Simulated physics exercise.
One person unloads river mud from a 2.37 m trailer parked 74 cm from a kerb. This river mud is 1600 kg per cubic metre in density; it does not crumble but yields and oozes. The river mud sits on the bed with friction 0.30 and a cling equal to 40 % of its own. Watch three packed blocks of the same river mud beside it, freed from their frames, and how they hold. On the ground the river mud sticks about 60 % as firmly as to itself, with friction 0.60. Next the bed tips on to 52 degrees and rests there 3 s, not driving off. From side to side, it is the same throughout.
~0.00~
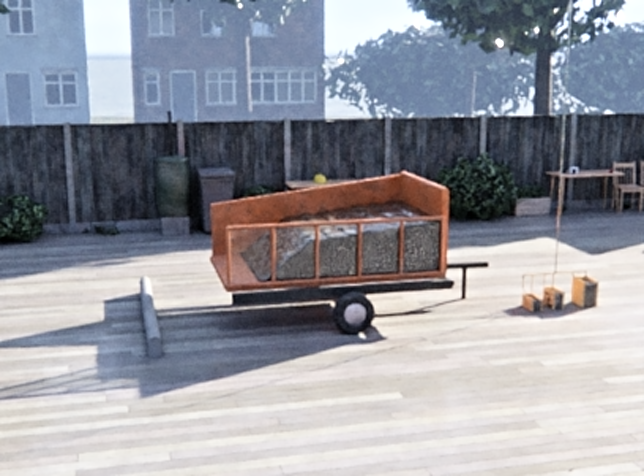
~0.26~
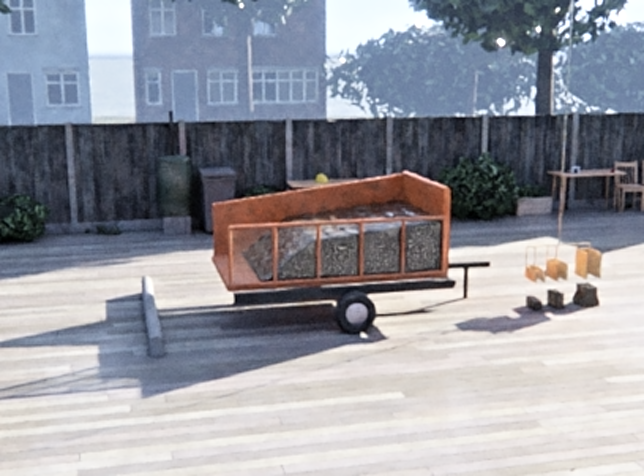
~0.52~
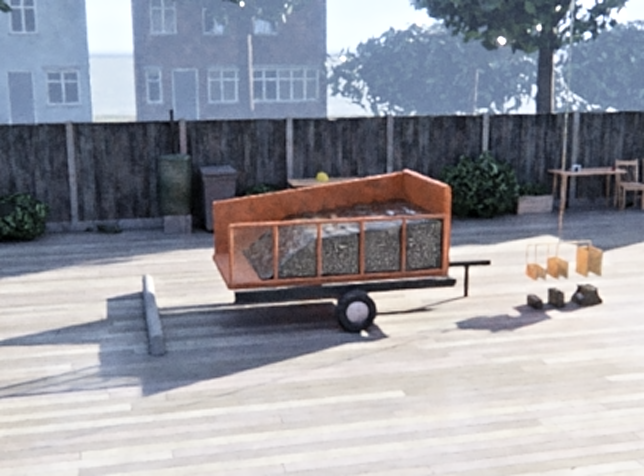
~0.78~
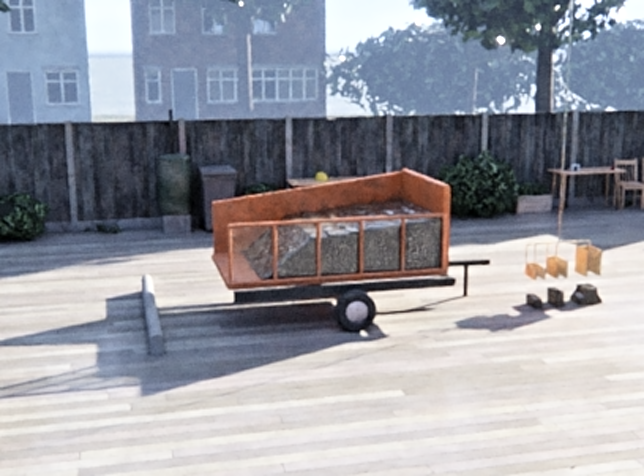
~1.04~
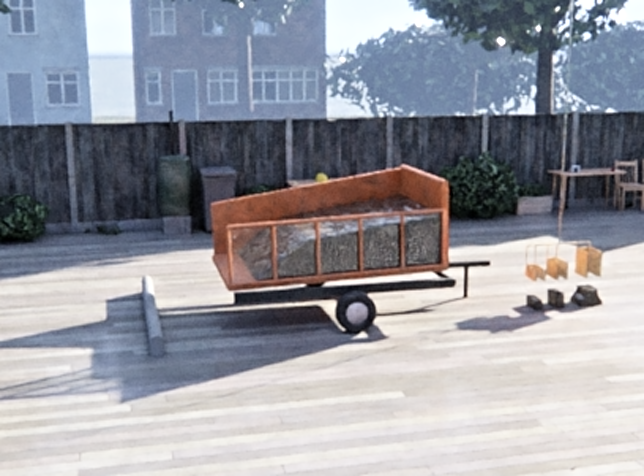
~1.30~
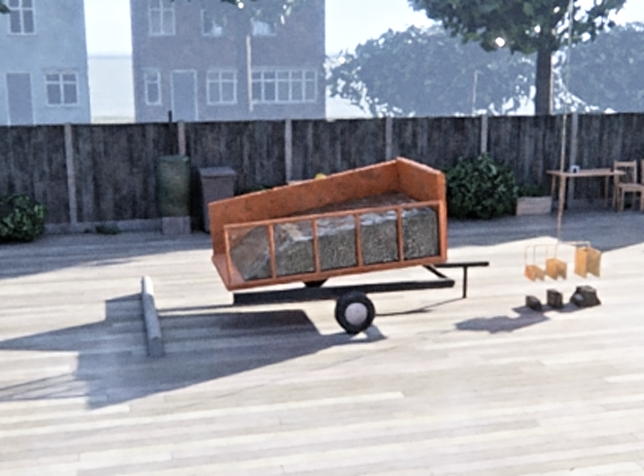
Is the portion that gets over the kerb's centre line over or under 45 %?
Fraction over the kerb's centre line - less than 45 %.
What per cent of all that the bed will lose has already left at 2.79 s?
Some 40 in a hundred.
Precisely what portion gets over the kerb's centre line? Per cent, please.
40 per cent.
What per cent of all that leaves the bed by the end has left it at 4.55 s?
The figure is some 100 %.
After 2.79 s, the tilt is 17 degrees, 58 % is on the bed and 4 % past the kerb's middle.
After 4.55 s, the tilt is 33 degrees, none is on the bed and 40 % past the kerb's middle.
After 6.32 s, the tilt is 49 degrees, none is on the bed and 40 % past the kerb's middle.
After 8.08 s, the tilt is 52 degrees, none is on the bed and 40 % past the kerb's middle.
After 9.78 s, at the end, the tilt is 52 degrees, none is on the bed and 40 % past the kerb's middle.
